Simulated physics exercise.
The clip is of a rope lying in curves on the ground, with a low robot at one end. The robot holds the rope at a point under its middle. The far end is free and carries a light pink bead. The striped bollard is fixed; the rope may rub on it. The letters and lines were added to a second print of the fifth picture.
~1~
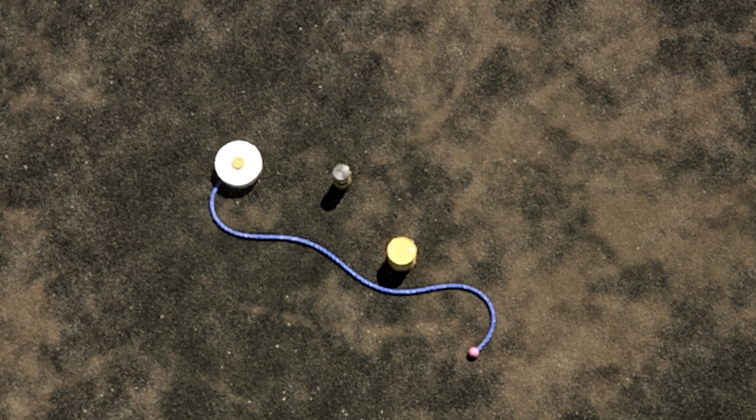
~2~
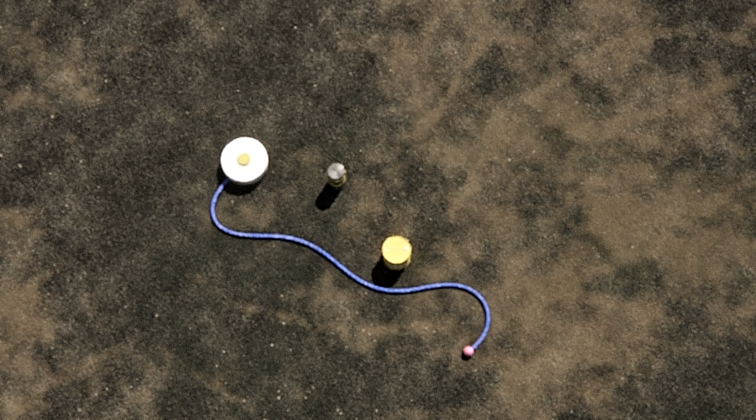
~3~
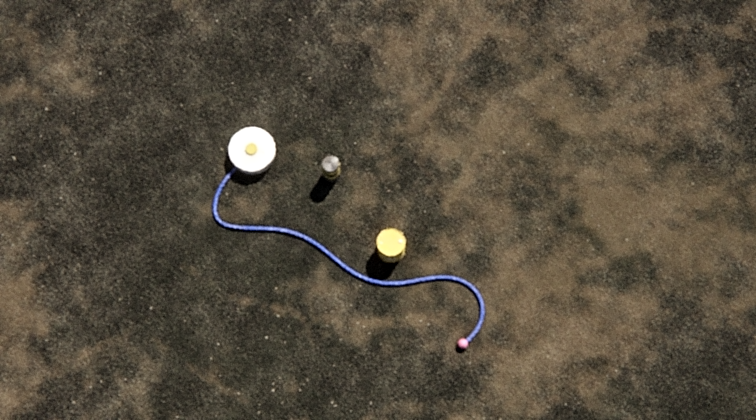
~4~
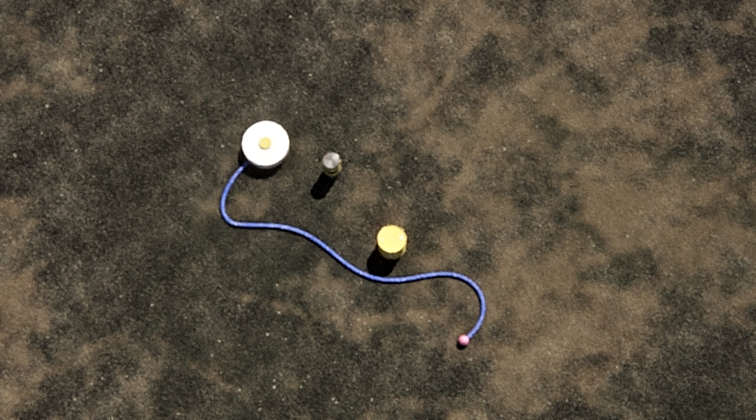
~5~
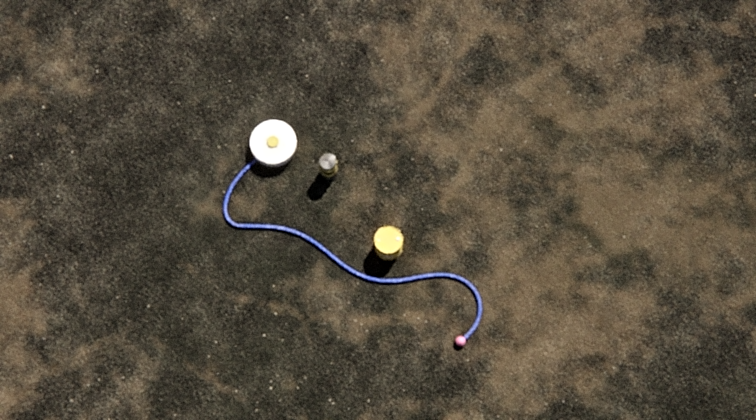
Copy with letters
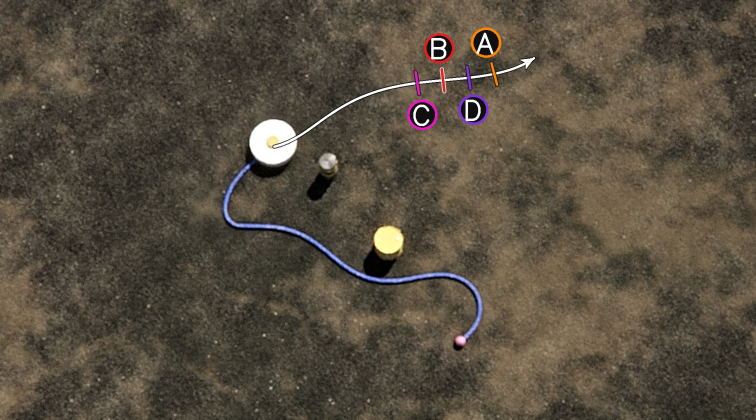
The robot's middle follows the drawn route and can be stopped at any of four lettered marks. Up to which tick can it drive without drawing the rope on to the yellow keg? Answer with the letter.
At C, and not beyond.
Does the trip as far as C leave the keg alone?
For that mark, yes.
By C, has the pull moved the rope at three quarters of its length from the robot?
By then, no.
On the copy, A at (494, 74); B at (443, 80); C at (417, 83); D at (469, 78); the route from (274, 147) via (399, 86) to (534, 58).
On C. First, robot (322, 117), middle of the rope (336, 260), free end (460, 341).
Then, robot (371, 91), middle of the rope (336, 260), free end (460, 341).
Finally, robot (418, 80), middle of the rope (347, 239), free end (460, 341); only the bollard has been touched, if anything.
By contrast, A brings the rope against the keg; B brings the rope against the keg; D brings the rope against the keg.
